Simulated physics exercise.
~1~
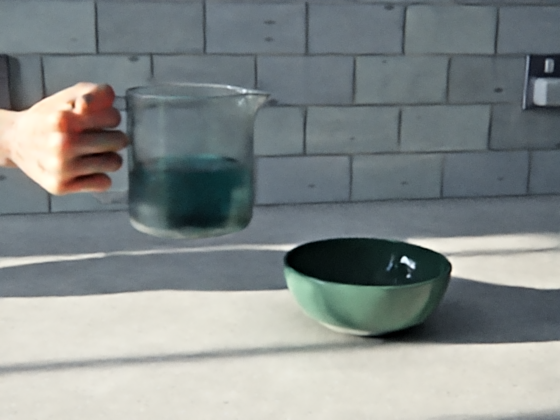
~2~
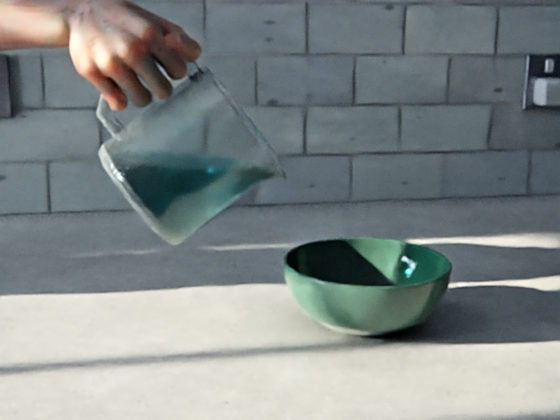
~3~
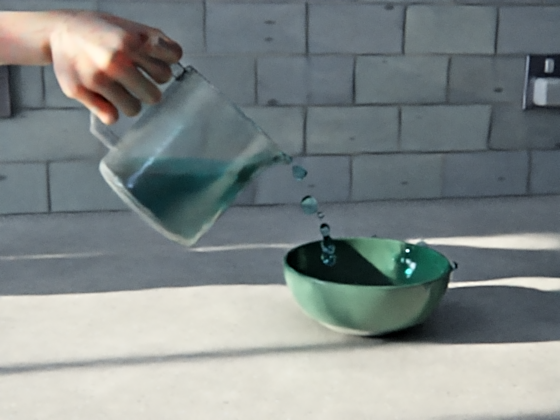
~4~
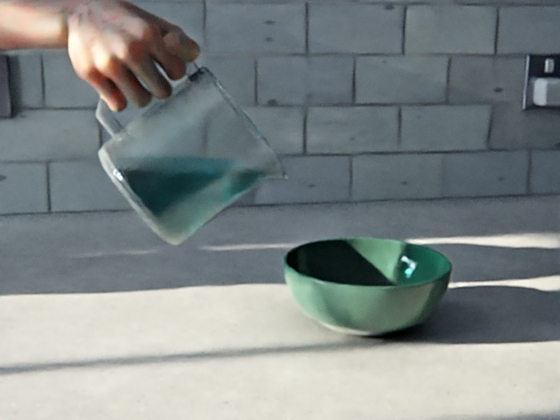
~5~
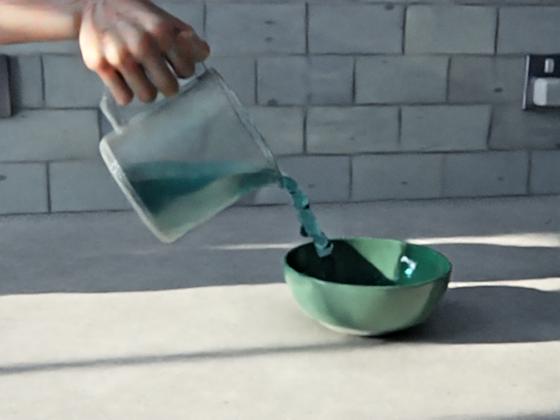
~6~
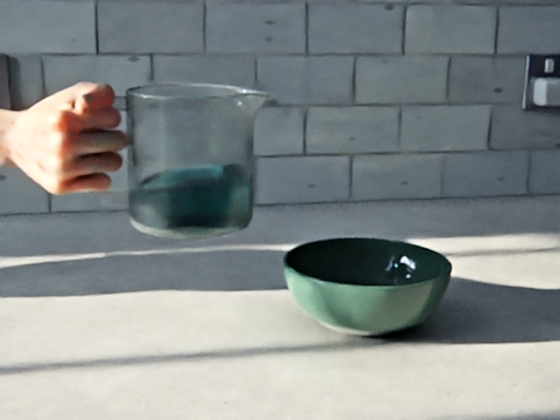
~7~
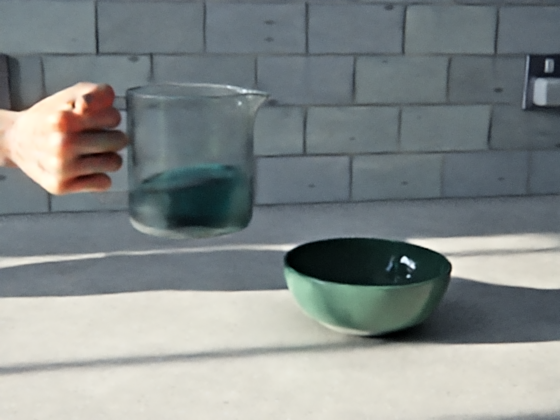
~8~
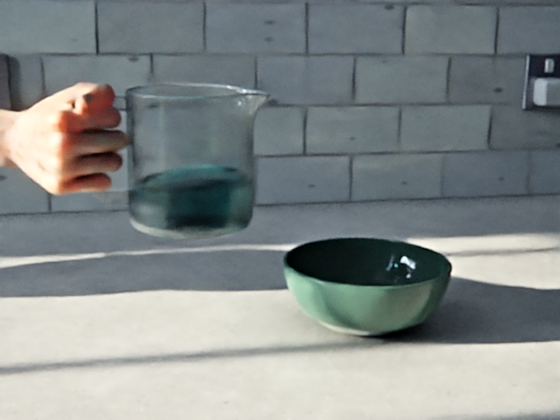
Hand tilting a glass jug of teal liquid over a green bowl, easing back, pouring again, then holding the jug level.
